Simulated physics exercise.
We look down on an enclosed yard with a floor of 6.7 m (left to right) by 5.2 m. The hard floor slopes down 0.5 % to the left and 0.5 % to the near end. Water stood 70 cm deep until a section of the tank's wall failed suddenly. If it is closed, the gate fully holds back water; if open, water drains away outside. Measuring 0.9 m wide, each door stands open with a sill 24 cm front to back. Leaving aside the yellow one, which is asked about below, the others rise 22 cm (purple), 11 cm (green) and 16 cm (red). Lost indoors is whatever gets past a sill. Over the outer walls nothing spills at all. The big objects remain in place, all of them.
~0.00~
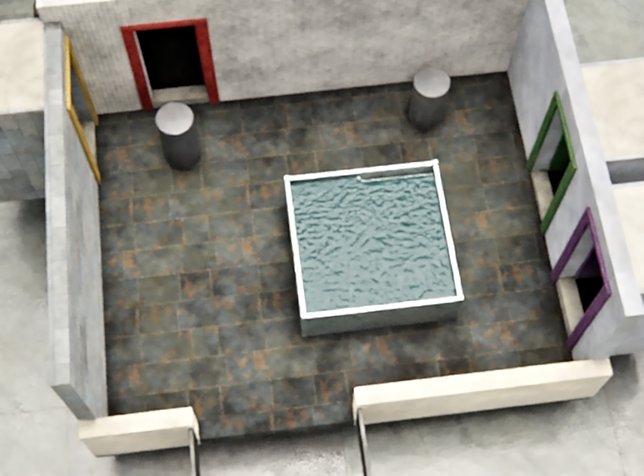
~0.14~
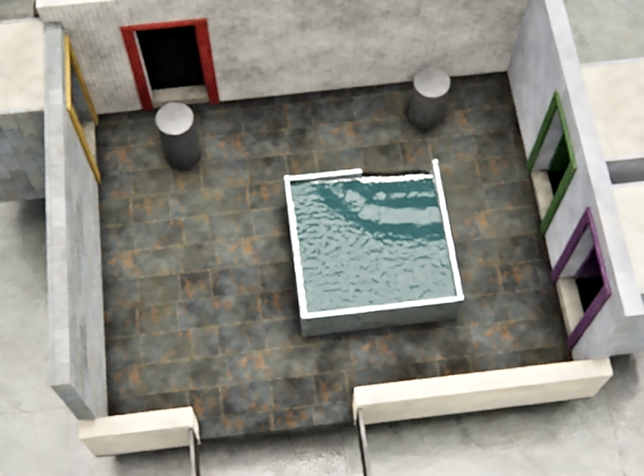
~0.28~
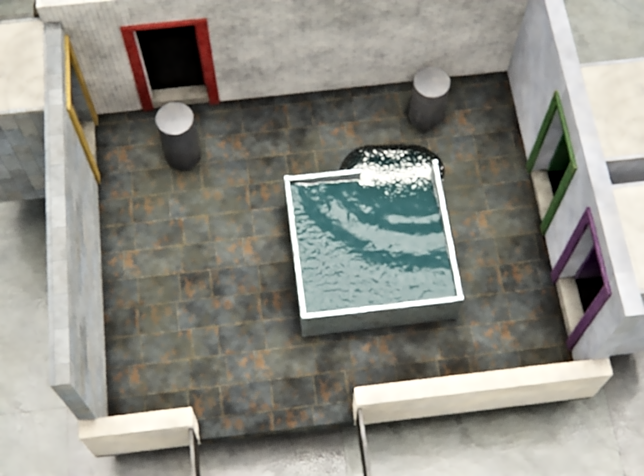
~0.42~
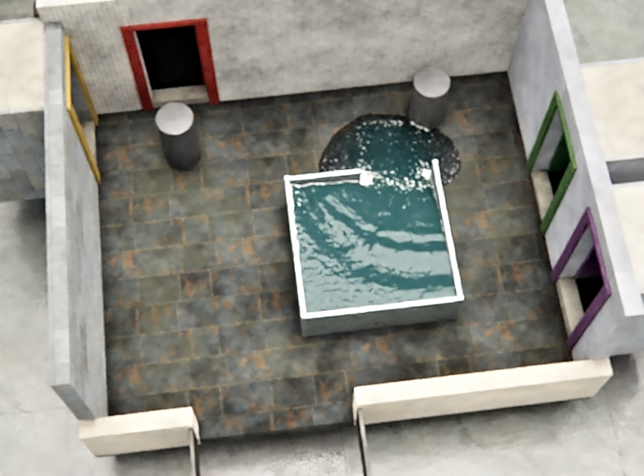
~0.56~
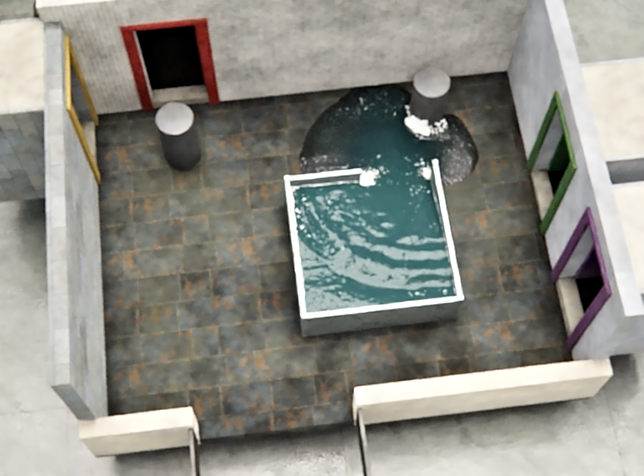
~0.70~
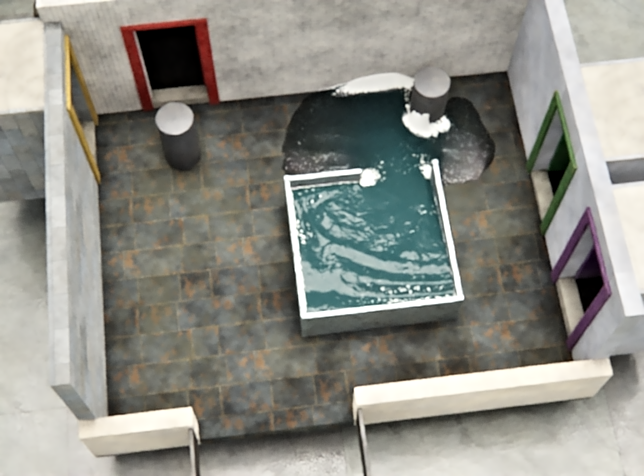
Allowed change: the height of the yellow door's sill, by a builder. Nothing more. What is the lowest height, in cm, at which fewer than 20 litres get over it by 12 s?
21 cm.
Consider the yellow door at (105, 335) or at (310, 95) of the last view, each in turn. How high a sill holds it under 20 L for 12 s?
About 11.5 cm for the first and 21 cm for the second.
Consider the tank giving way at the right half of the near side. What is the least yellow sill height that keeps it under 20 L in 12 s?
Close to 11.5 cm at the least.
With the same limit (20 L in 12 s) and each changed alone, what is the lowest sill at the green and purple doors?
About 7.5 cm at green and 11.0 cm at purple.
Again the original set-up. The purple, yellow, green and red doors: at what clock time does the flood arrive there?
Purple 3.0 seconds, yellow 2.4 seconds, green 2.0 seconds, red 1.6 seconds.
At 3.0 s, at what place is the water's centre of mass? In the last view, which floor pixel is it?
The water's centre is at about (373, 195).
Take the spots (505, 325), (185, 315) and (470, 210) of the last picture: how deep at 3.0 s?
About 0, 0 and 2 cm.
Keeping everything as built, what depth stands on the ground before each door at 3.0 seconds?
Centimetres: Purple = 1, yellow = 24, green = 10, red = 6.
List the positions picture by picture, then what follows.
The first picture shows the tank at (371, 239) is whole and still, 70 cm deep; the yellow door at (84, 117) is dry.
In the second picture, water pours out on the far side and has run 0.3 m, to a hidden place; about 6 cm deep outside, 70 cm at the back.
In the third picture, the front is at (359, 154), 0.7 m from the gap on the far side; 0.9 m2 of floor is wet, 70 cm left at the back.
In the fourth picture, the front is at (369, 119), 1.3 m from the gap on the far side; 2.0 m2 of floor is wet, 70 cm left at the back.
In the fifth picture, the gap is on the far side, the front 1.9 m out at (371, 86); the back of the tank holds 69 cm.
In the sixth picture, water pours out on the far side and has run 2.0 m, to (320, 92); about 6 cm deep outside, 63 cm at the back; 3.1 m in a straight line remain to the yellow door at (84, 117).
After 1.4 s water covers 20 % of the floor, deepest (48 cm) near (376, 92); it has not reached the yellow door.
After 3.0 s water covers 50 % of the floor, deepest (32 cm) near (96, 122); 24 cm at the yellow door, 11 litres in over its 15 cm sill.
After 12.0 s water covers 95 % of the floor, deepest (14 cm) near (99, 193); 8 cm at the yellow door, 72 litres in over its 15 cm sill.
At the yellow door as built, the water arrived by 2.4 s and peaked near 24 cm at 3.2 s.
Run again over the same 12 s with other heights there, 40 litres in over 18 cm, 9 litres over 24.5 cm. The limit of 20 litres is kept from about 21 cm up.
